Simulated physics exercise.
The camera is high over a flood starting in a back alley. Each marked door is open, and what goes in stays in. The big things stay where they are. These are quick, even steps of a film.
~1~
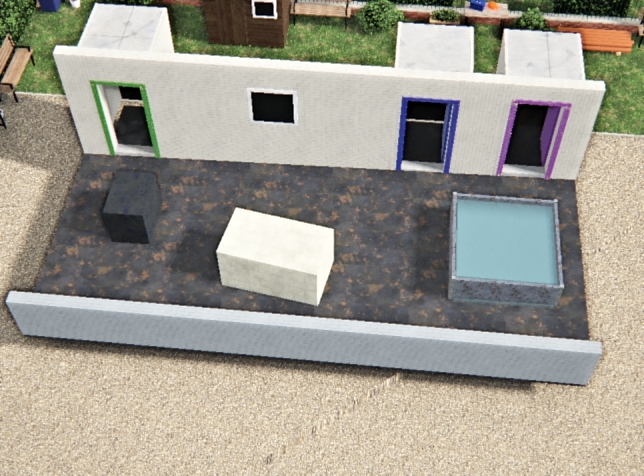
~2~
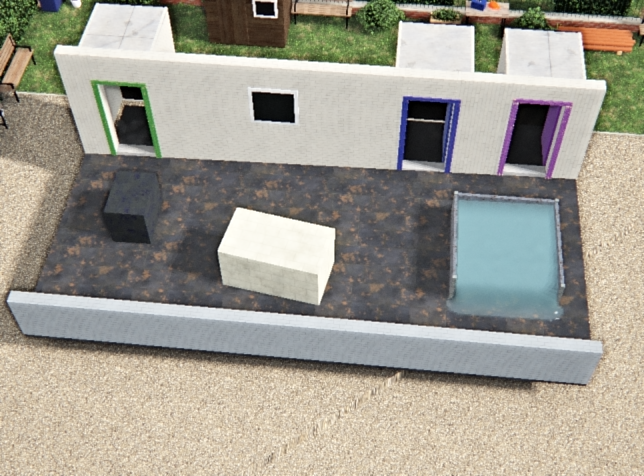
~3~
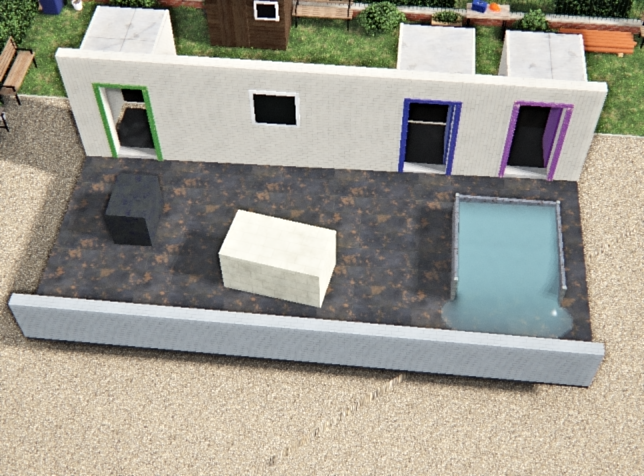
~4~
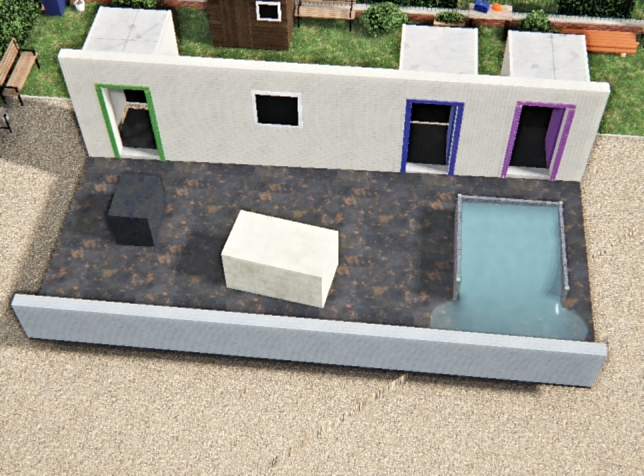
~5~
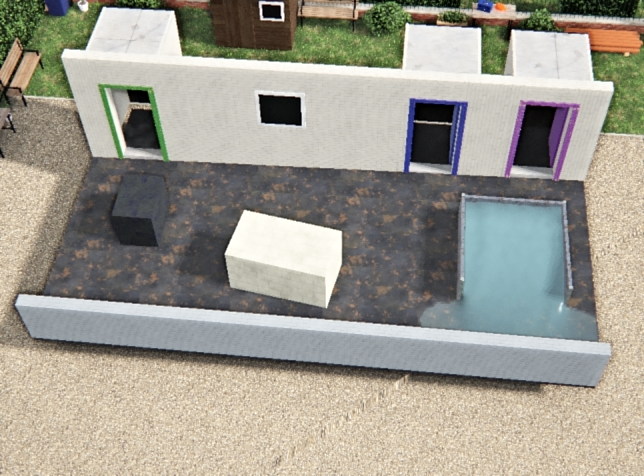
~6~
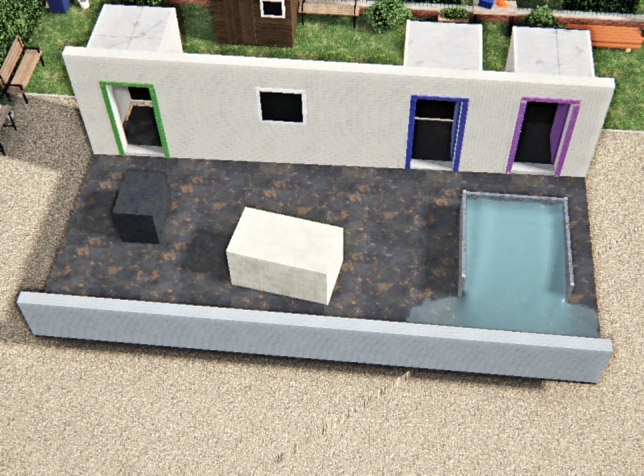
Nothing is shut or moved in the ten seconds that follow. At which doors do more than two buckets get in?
The green door admits no more than that; the purple door admits no more than that; the blue door admits no more than that.
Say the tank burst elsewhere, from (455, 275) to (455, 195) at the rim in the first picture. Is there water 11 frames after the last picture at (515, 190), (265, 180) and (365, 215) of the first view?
One after the other: Dry, under water, awash.
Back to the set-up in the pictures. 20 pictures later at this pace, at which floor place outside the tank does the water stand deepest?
Near (331, 297).
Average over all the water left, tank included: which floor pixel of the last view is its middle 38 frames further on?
At about (394, 269).
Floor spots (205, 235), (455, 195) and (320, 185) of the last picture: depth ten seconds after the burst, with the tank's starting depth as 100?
Roughly 0, 2 and 4 per cent, in turn.
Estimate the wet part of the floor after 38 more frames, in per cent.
About 55 per cent.
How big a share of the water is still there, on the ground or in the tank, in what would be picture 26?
Near 78 in a hundred.
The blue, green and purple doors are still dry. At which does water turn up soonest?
It is the one in blue.
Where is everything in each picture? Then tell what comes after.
Still water in the water tank at (505, 241), in the first frame.
The front is at (448, 301), out from the gap at (505, 294), in the second frame.
The front is at (566, 324), out from the gap at (506, 297), in the third frame.
The front is at a hidden place, out from the gap at (508, 298), in the fourth frame.
Water pours out at (512, 298) and has run to a hidden place, in the fifth frame.
Water pours out at (513, 294) and has run to a hidden place, in the sixth frame.
A moment on, water covers 10 % of the floor; the green door not reached, the purple door not reached, the blue door not reached.
Next, water covers 20 % of the floor; the green door not reached, the purple door not reached, the blue door not reached.
Then, water covers 40 % of the floor; the green door not reached, the purple door not reached, the blue door not reached.
Later, water covers 55 % of the floor; the green door not reached, the purple door not reached, the blue door wet at the sill, nothing in.
In the end, water covers 65 % of the floor; the green door wet at the sill, nothing in, the purple door not reached, the blue door wet at the sill, nothing in.
